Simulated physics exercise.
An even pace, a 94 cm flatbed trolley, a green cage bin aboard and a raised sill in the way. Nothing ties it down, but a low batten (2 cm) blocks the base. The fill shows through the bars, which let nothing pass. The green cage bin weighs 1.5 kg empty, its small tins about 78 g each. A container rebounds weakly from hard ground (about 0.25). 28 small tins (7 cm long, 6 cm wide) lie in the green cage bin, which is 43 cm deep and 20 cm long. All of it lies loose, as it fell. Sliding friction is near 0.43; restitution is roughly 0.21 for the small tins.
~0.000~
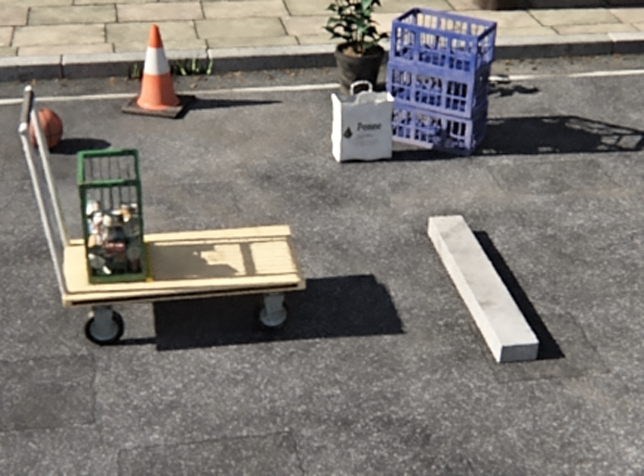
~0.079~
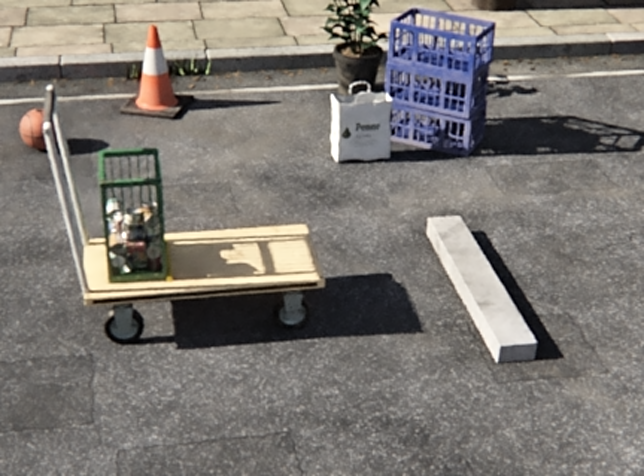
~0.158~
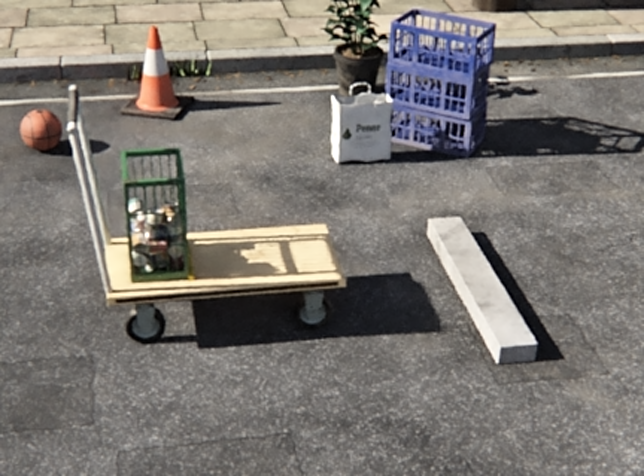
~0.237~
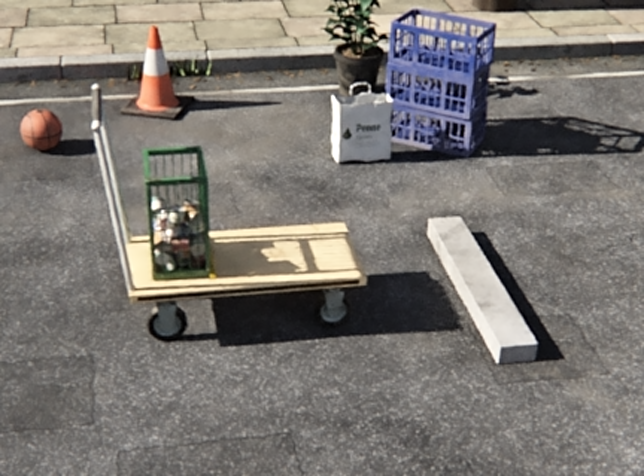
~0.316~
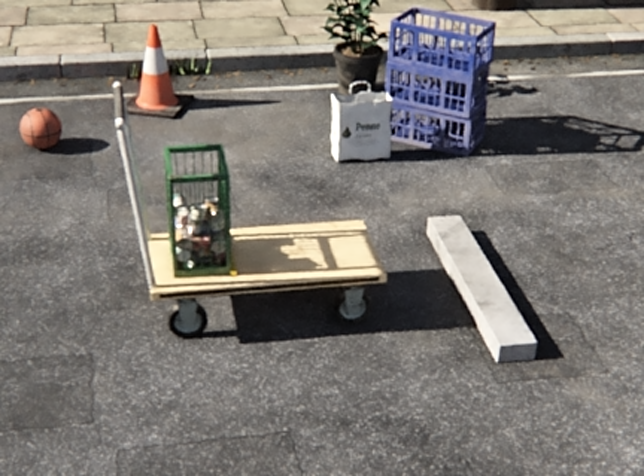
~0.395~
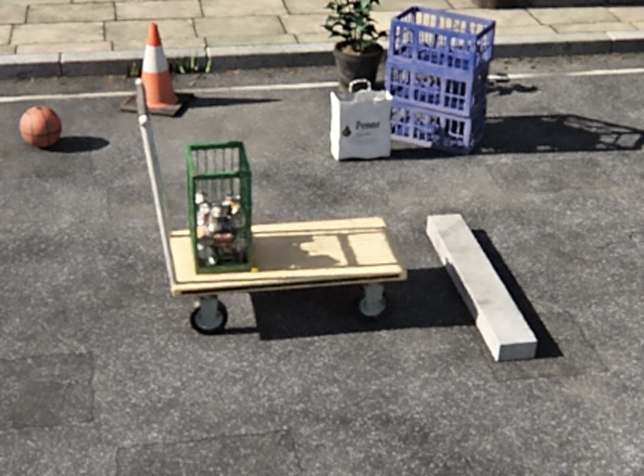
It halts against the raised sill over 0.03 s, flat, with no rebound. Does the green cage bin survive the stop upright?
At this speed the green cage bin keeps its feet.
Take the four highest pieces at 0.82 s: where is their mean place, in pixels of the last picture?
At about (313, 200).
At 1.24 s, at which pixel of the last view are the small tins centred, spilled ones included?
Around (303, 224).
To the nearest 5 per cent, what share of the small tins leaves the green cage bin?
Near 0 in a hundred.
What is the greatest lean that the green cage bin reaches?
About 10°.
After 0.70 s, the jolt starts.
After 0.82 s, the green cage bin leans 9° with 0 of 28 out.
After 1.00 s, the green cage bin is upright with 0 of 28 out.
Outcome (at 1.24 s), the green cage bin is upright with 0 of 28 out. Greatest lean of the green cage bin, 10°.
